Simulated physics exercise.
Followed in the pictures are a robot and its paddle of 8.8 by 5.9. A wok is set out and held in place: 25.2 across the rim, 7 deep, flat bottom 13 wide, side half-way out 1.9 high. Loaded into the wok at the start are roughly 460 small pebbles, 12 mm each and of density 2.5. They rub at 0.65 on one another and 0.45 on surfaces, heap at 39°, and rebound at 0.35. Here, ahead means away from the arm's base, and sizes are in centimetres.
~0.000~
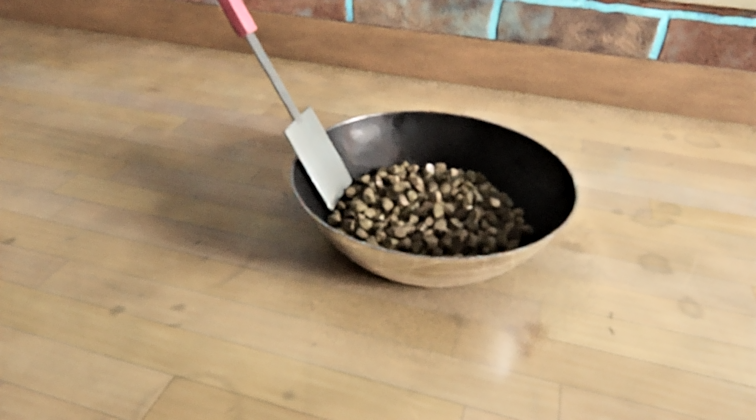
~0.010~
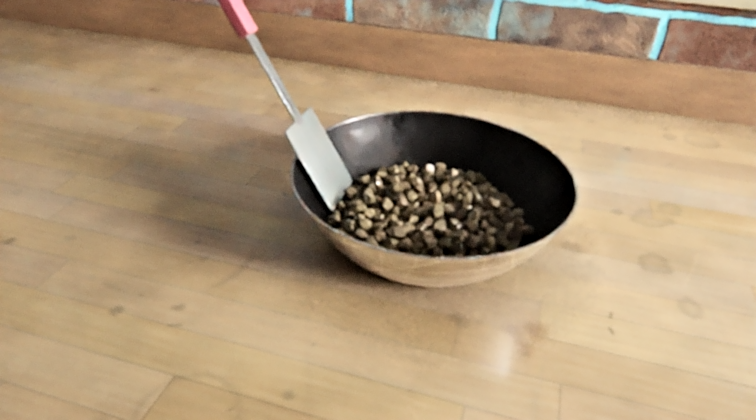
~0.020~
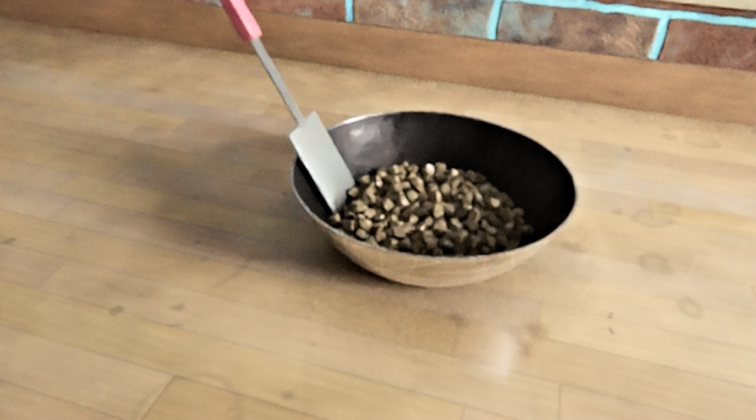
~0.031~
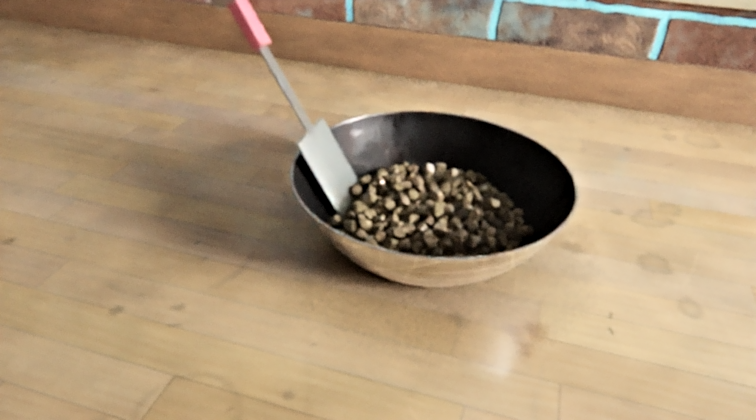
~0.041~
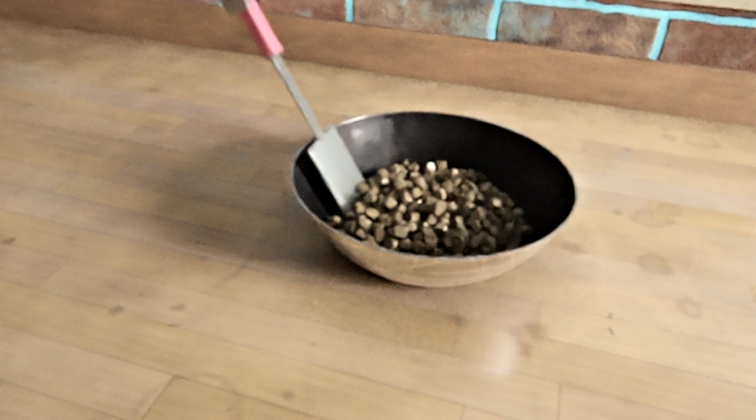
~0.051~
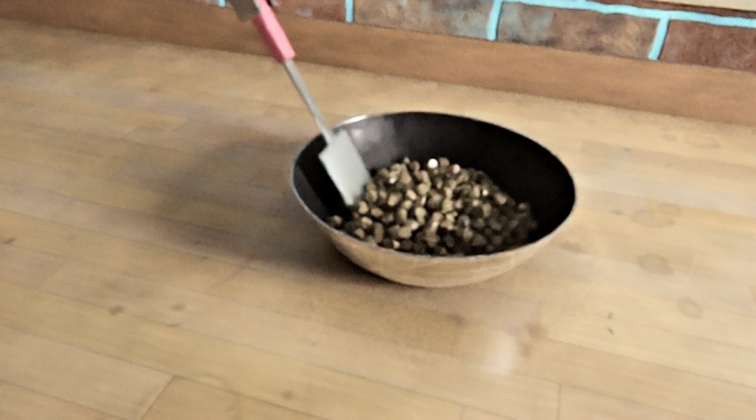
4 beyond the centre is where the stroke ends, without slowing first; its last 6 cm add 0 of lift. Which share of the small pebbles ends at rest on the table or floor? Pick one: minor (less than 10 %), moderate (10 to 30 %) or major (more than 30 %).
Minor.
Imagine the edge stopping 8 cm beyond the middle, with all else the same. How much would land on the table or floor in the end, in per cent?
Then roughly 20 percent would finish on the table or floor.
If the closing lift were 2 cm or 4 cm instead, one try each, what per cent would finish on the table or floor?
First try about 0 %, second try about 5 %.
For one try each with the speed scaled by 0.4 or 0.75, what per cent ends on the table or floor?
I'd say near 0 and then near 0 per cent.
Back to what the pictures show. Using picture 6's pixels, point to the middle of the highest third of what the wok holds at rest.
I'd say around pixel (510, 216).
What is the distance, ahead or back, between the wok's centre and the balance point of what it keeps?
The balance point is about 4.0 cm ahead.
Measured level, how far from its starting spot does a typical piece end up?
Level distance of roughly 4 cm.
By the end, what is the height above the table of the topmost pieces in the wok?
Height at the end: Around 7.5 cm.
By 0.08 s, sloping 60°, highest piece 6 above the table; 455 in the wok.
By 0.10 s, sloping 60°, highest piece 8 above the table; 455 in the wok.
By 0.31 s, sloping 60°, highest piece 7 above the table; 446 in the wok, 7 on the table or floor, 2 on the blade or in flight.
By 1.36 s, sloping 60°, highest piece 7 above the table; 446 in the wok, 9 on the table or floor.
Final count, 446 in the wok, 9 on the table or floor. That is 2 % on the table or floor.
